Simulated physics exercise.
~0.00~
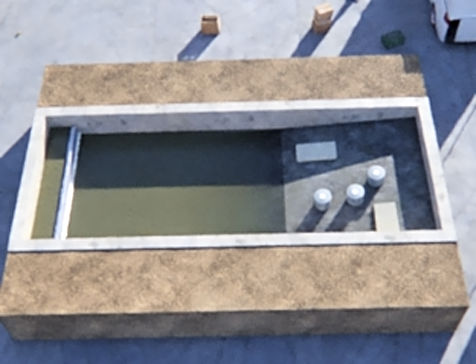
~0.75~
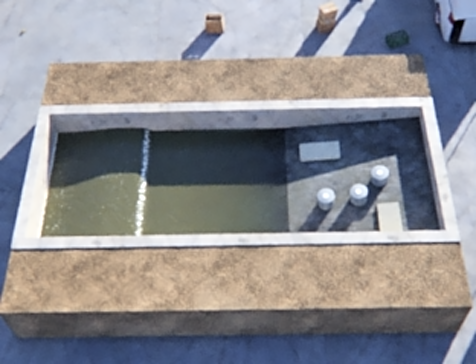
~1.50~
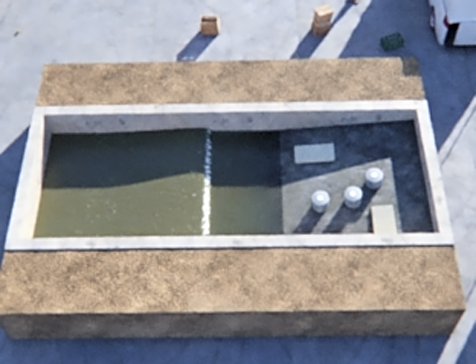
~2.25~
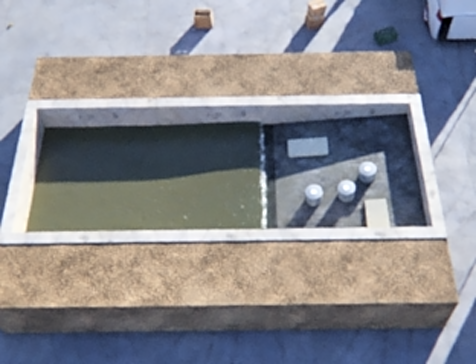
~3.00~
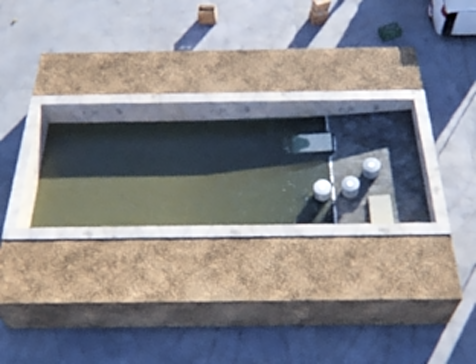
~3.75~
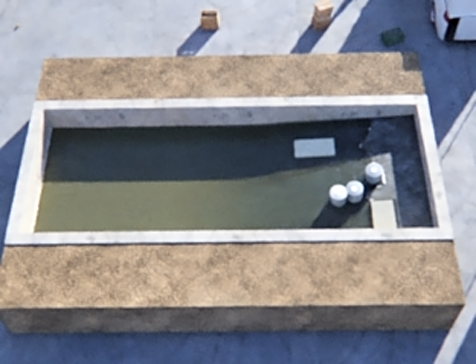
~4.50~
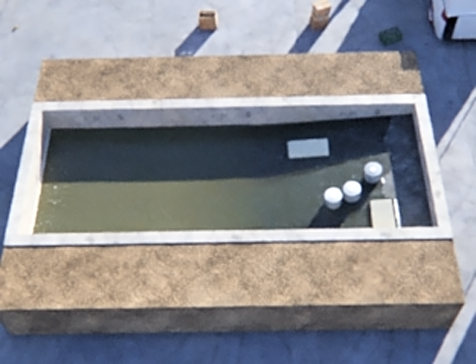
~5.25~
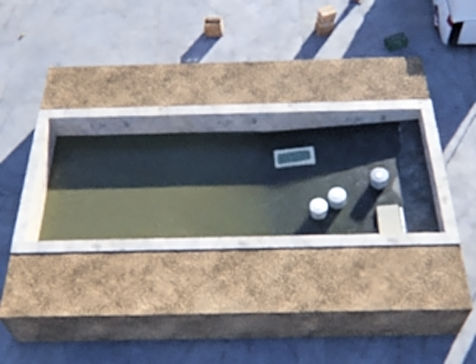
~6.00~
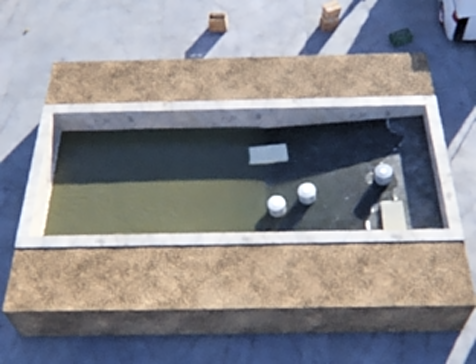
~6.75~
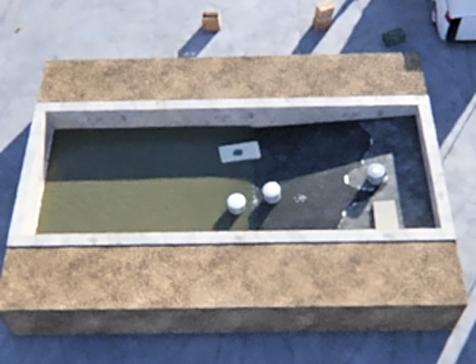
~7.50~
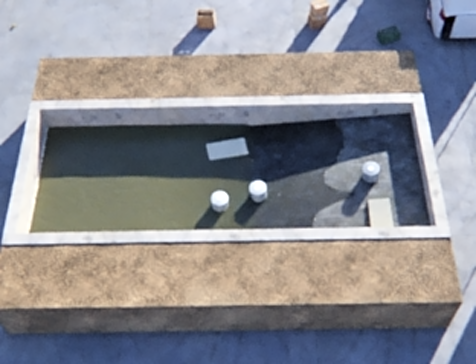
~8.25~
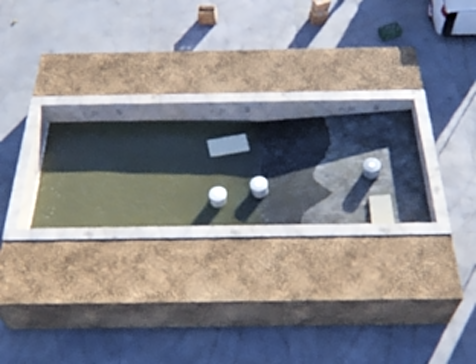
In the video, a foaming wave crosses a water-filled rectangular basin from left to right and washes over white tubs and flat panels on the ramp, then the receding water carries two tubs and one panel left, where they settle near the middle.
